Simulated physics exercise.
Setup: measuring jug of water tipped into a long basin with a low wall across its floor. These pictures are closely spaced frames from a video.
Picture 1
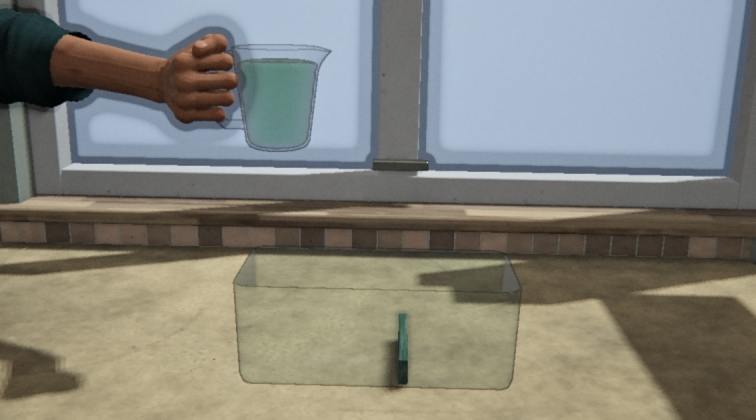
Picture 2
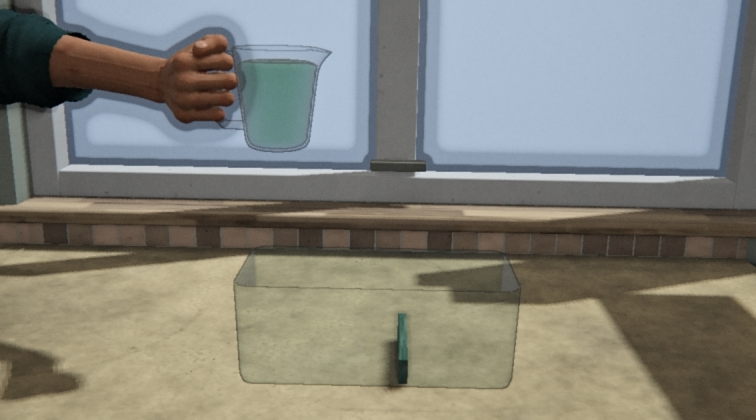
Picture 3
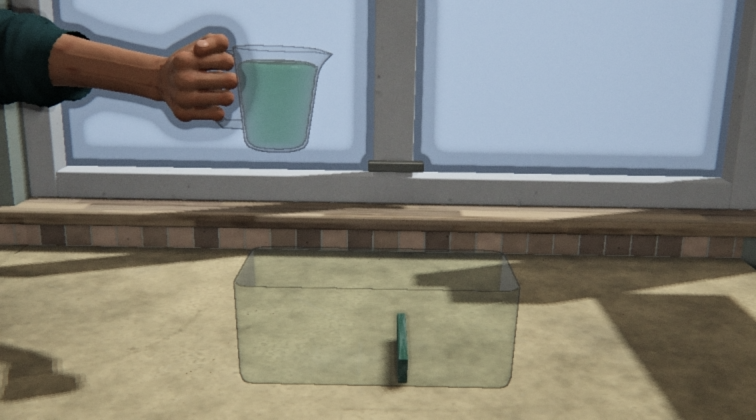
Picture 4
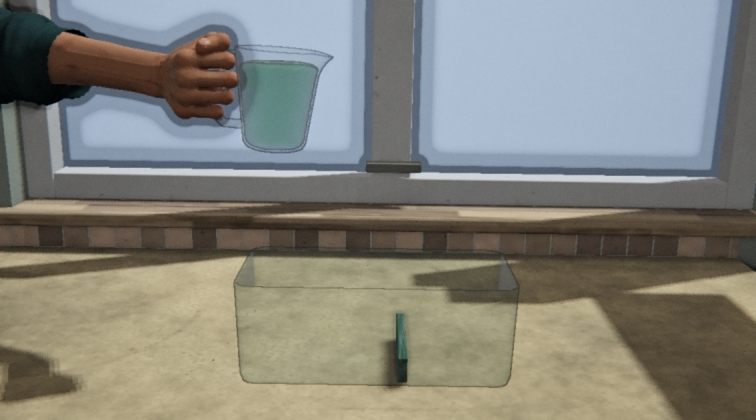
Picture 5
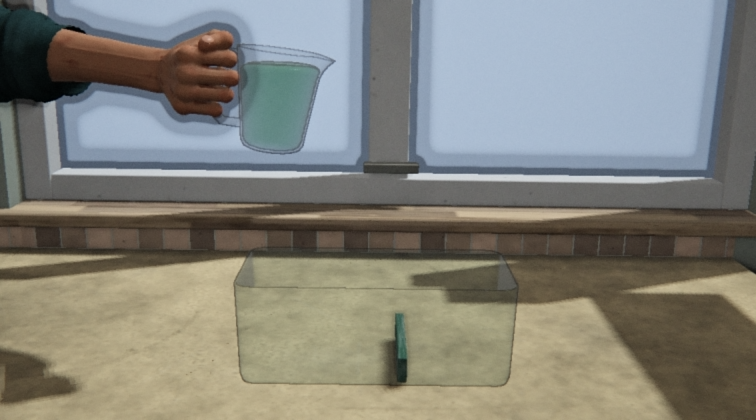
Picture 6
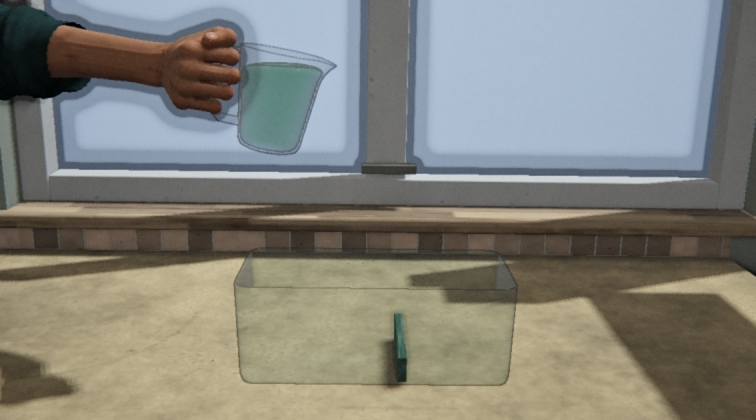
A hand holding a jug of green water slowly tilts it slightly to the right.
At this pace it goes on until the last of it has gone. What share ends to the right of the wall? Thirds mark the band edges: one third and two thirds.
I would say between a third and two thirds ends up on that side.
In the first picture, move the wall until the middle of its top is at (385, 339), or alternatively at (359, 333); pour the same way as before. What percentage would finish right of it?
The first position gives around 85 percent, the second around 90 percent.
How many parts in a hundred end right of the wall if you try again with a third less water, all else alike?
It comes to around 30 percent.
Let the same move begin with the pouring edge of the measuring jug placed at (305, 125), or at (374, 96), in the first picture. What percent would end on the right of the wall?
Close to 10 in a hundred, then close to 90 in a hundred.
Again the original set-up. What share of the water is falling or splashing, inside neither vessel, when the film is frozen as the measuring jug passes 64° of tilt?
It comes to around 20 per cent.
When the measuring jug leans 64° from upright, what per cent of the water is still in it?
It still holds close to 80 per cent at that lean.
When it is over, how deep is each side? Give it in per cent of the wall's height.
Roughly 20 percent left, 50 percent right.
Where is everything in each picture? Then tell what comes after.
It leans 0°; its right rim is at (332, 50); the water meets the walls at (238, 62) and (319, 63); the long basin's rim runs from (244, 266) to (513, 272); the wall's top is at (403, 336), in the first picture.
It leans 0°; its right rim is at (332, 51); the water meets the walls at (238, 62) and (319, 64), in the second picture.
It leans 2°; its right rim is at (333, 53); the water meets the walls at (240, 62) and (319, 65), in the third picture.
It leans 4°; its right rim is at (334, 56); the water meets the walls at (240, 63) and (320, 67), in the fourth picture.
It leans 7°; its right rim is at (336, 60); the water meets the walls at (242, 65) and (322, 68), in the fifth picture.
It leans 11°; its right rim is at (337, 65); the water meets the walls at (243, 66) and (325, 69), in the sixth picture.
A moment on, the measuring jug is tipped part way and 79 per cent is still to pour, 2 is left of the wall and 0 right of it.
Next, the measuring jug is tipped on its side and 27 per cent is still to pour, 9 is left of the wall and 35 right of it.
Then the measuring jug is tipped right over and 1 per cent is still to pour, 34 is left of the wall and 59 right of it.
Later the measuring jug is tipped right over and 0 per cent is still to pour, 39 is left of the wall and 59 right of it.
At rest 39 per cent lies left of the wall, 60 right of it and 2 outside.
